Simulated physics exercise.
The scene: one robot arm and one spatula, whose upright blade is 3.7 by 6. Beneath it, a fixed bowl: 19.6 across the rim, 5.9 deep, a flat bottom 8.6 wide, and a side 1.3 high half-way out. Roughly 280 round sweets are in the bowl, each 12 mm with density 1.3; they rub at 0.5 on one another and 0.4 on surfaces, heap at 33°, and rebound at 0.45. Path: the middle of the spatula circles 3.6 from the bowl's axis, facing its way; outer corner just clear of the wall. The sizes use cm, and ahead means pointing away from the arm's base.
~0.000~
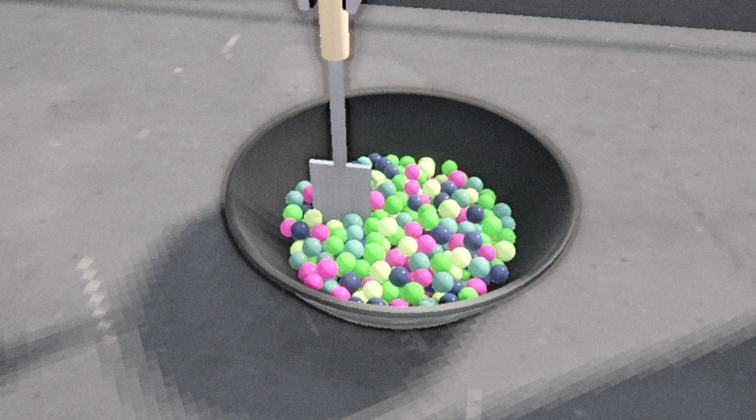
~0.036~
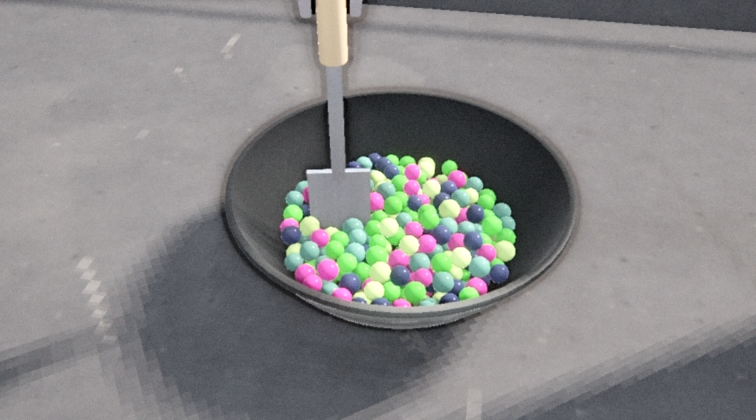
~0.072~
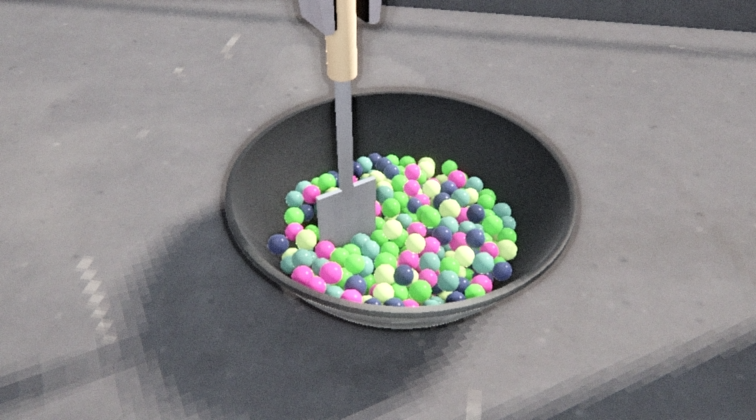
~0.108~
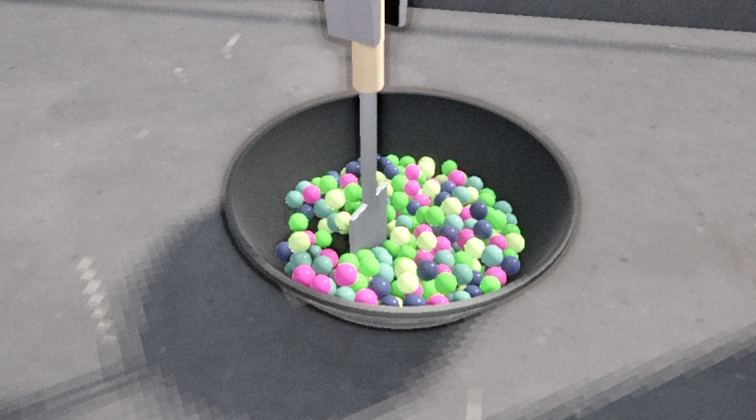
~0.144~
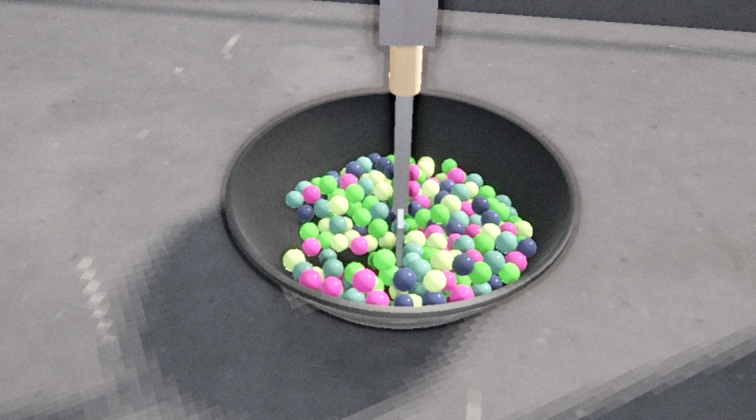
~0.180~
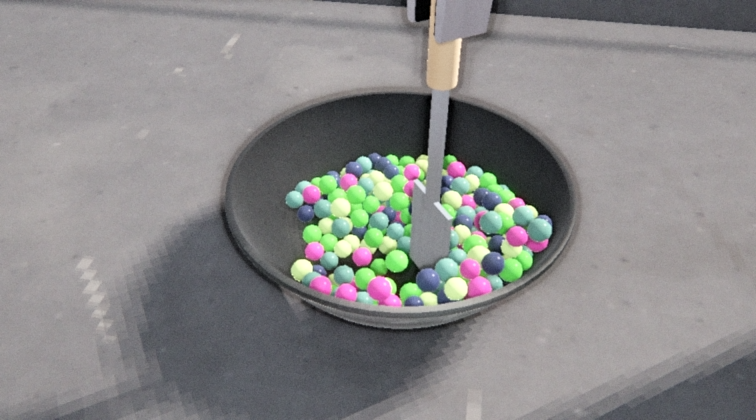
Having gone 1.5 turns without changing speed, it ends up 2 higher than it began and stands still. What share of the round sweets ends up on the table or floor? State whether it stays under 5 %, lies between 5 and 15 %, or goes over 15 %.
It stays under 5 %.
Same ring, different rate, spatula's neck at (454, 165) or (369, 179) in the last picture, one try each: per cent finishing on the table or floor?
Near 5 in a hundred for the first and near 0 in a hundred for the second.
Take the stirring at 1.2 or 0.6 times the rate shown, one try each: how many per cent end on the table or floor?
Estimates in order: Some 5 % and some 0 %.
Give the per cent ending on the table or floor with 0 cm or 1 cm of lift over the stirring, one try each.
Estimates: 5 % and 5 %.
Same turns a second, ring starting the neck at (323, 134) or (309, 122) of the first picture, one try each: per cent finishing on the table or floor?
Close to 10 and 15 in a hundred.
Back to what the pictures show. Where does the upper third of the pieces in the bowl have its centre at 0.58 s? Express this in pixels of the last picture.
It is centred roughly at (370, 221).
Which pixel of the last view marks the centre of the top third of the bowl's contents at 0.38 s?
Around pixel (383, 154).
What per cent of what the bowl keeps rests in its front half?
Roughly 45 percent of it.
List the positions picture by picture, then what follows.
The first frame shows spatula neck at (339, 143), 0° round; upper third of the load around (400, 220), from x 290 to 505, top at y 160; 275 in the bowl.
The second frame shows spatula neck at (338, 149), 13° round; upper third of the load around (399, 226), from x 290 to 505, top at y 160.
The third frame shows spatula neck at (346, 166), 41° round; upper third of the load around (392, 239), from x 280 to 505, top at y 160.
The fourth frame shows spatula neck at (369, 178), 70° round; upper third of the load around (407, 260), from x 285 to 515, top at y 160.
The fifth frame shows spatula neck at (401, 182), 98° round; upper third of the load around (437, 261), from x 295 to 525, top at y 160.
The sixth frame shows spatula neck at (434, 176), 127° round; upper third of the load around (468, 246), from x 295 to 540, top at y 160; 275 in the bowl.
By 0.38 s, 286° round, highest piece 7 above the table; 271 in the bowl, 3 on the table or floor, 1 in flight or on the tool.
By 0.58 s, 85° round, highest piece 5 above the table; 271 in the bowl, 4 on the table or floor.
By 0.88 s, 180° round, highest piece 5 above the table; 271 in the bowl, 4 on the table or floor.
By 1.58 s, 180° round, highest piece 5 above the table; 271 in the bowl, 4 on the table or floor.
Final count, 271 in the bowl, 4 on the table or floor. That is 1 % on the table or floor.
